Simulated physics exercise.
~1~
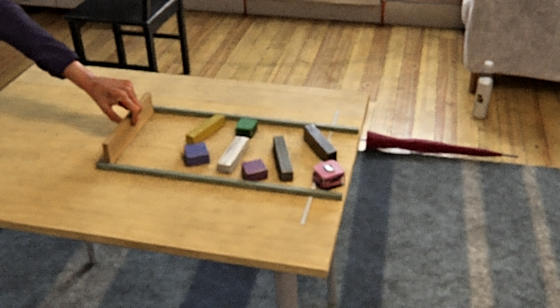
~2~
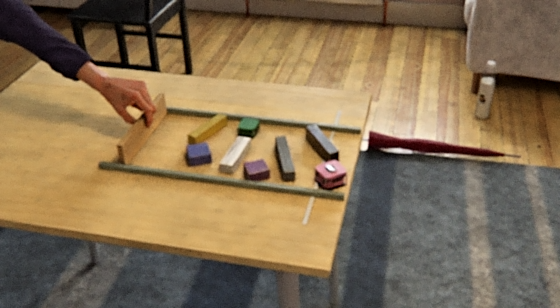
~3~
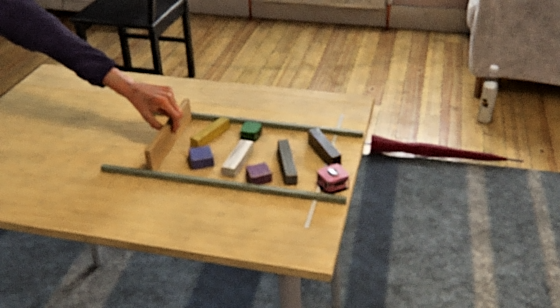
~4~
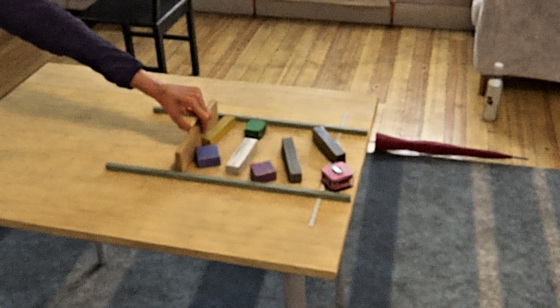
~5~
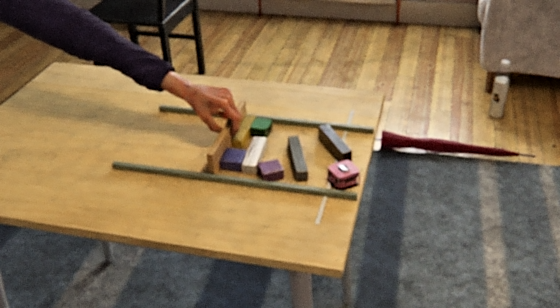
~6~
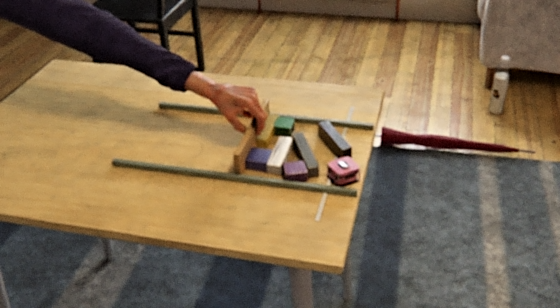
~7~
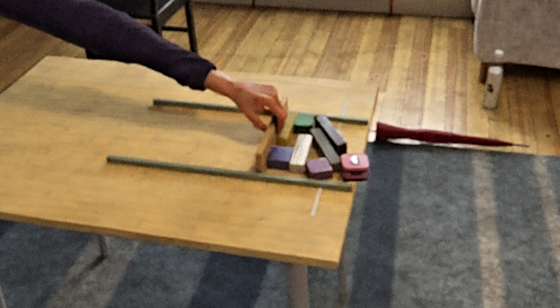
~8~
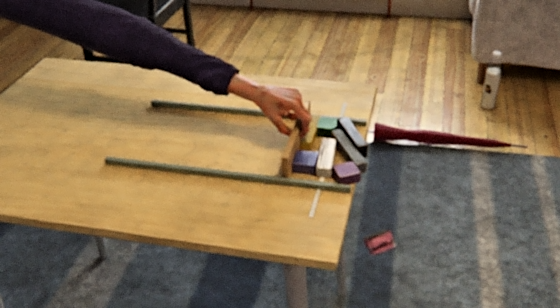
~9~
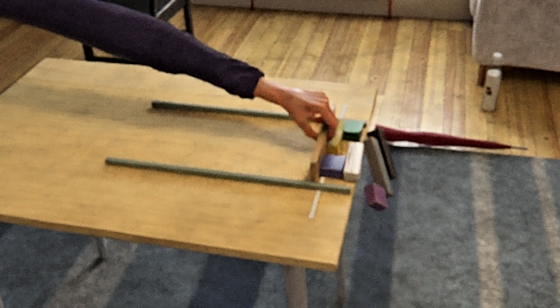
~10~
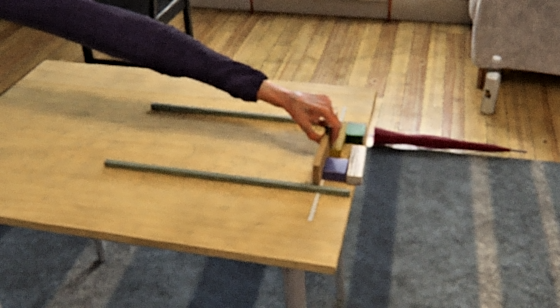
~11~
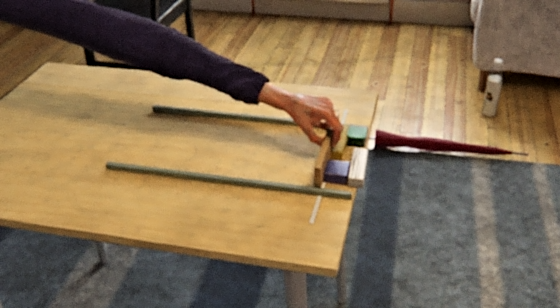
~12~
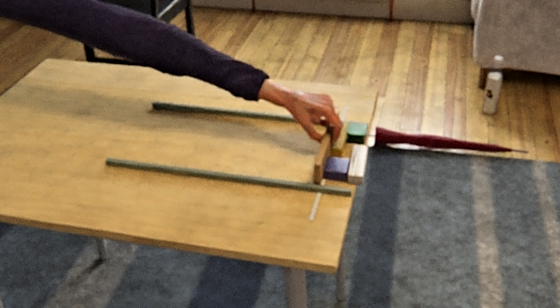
On a wooden table, a hand slides a board right, pushing several blocks off the end.
